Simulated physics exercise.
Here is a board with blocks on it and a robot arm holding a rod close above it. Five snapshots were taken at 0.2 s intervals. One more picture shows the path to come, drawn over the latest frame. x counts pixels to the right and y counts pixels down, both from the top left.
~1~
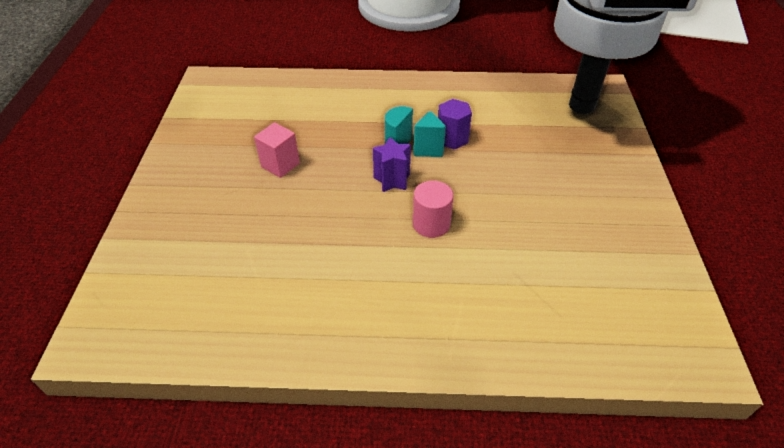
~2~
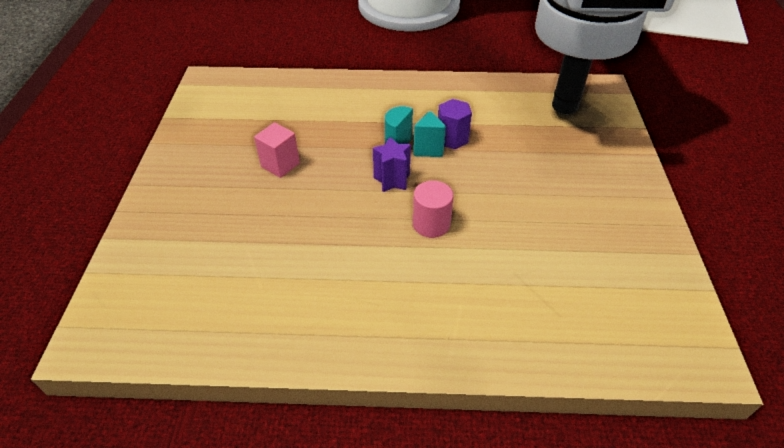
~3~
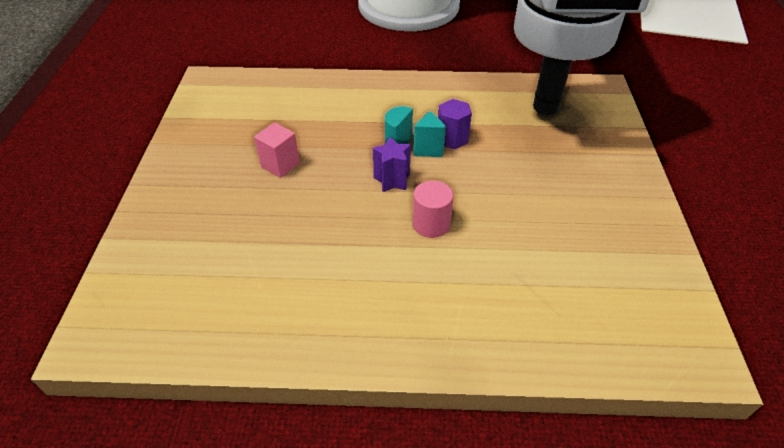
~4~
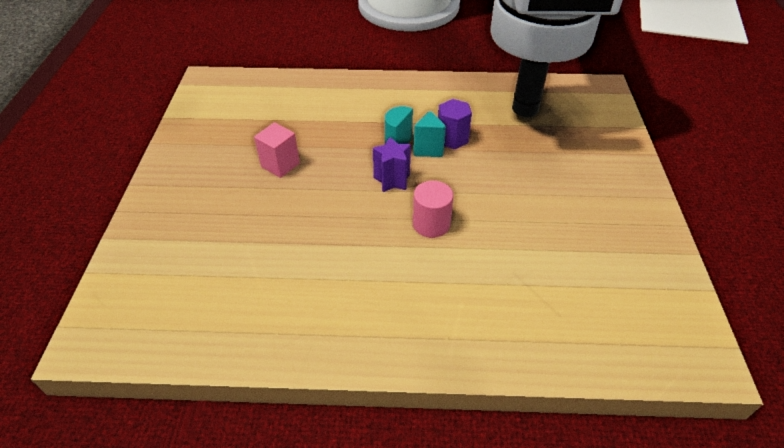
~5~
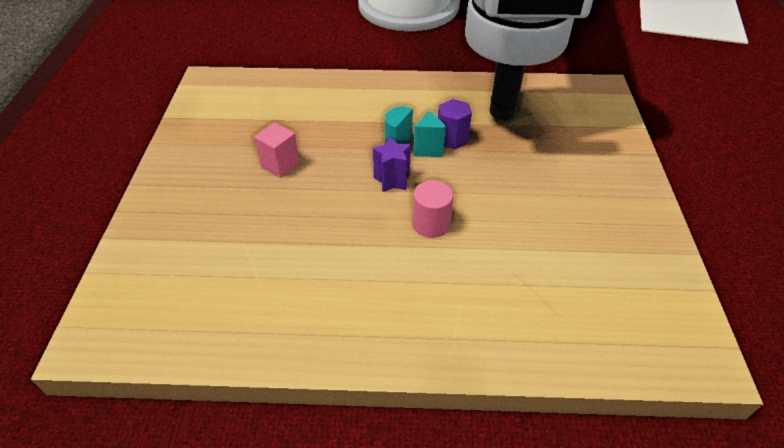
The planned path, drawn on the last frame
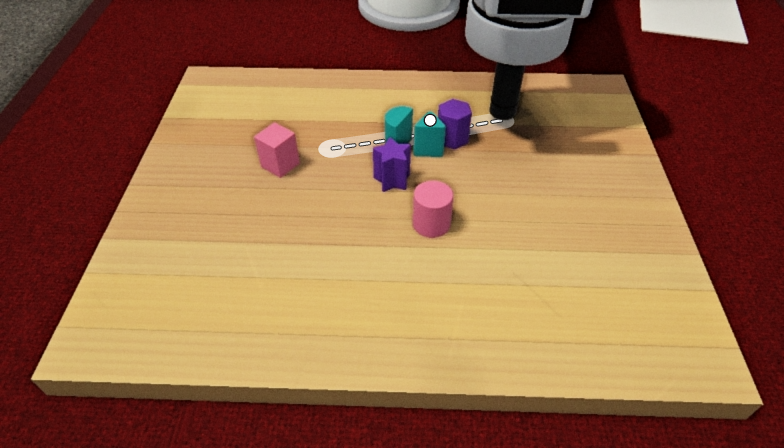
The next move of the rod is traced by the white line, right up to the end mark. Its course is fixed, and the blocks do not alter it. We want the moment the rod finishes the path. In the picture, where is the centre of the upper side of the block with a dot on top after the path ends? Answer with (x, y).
Its top centre is at about (409, 134).
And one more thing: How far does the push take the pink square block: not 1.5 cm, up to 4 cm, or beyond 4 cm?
Distance: Less than 1.5 cm.
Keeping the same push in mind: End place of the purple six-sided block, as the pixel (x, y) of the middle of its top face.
In the picture, it is at (430, 123).
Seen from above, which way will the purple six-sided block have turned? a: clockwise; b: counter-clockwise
b
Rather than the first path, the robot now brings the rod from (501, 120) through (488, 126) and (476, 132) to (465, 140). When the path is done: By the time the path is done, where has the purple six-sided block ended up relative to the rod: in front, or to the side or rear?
The purple six-sided block won't leave the front of the rod.
Drawn move, from (501, 120) directly to (332, 148); the dot is on the turquoise three-sided block.
The first path, step by step. One third of the way, rod at (446, 123); turquoise three-sided block at (417, 127); purple six-sided block at (439, 117).
Two thirds of the way, rod at (390, 133); turquoise half-round block at (370, 125), turned 35° anticlockwise; turquoise three-sided block at (409, 134); purple six-sided block at (430, 123), turned 35° anticlockwise.
At the end, rod at (332, 141); pink square block still; turquoise half-round block at (353, 131), turned 125° anticlockwise; turquoise three-sided block at (409, 134); purple six-sided block at (430, 123), turned 35° anticlockwise.
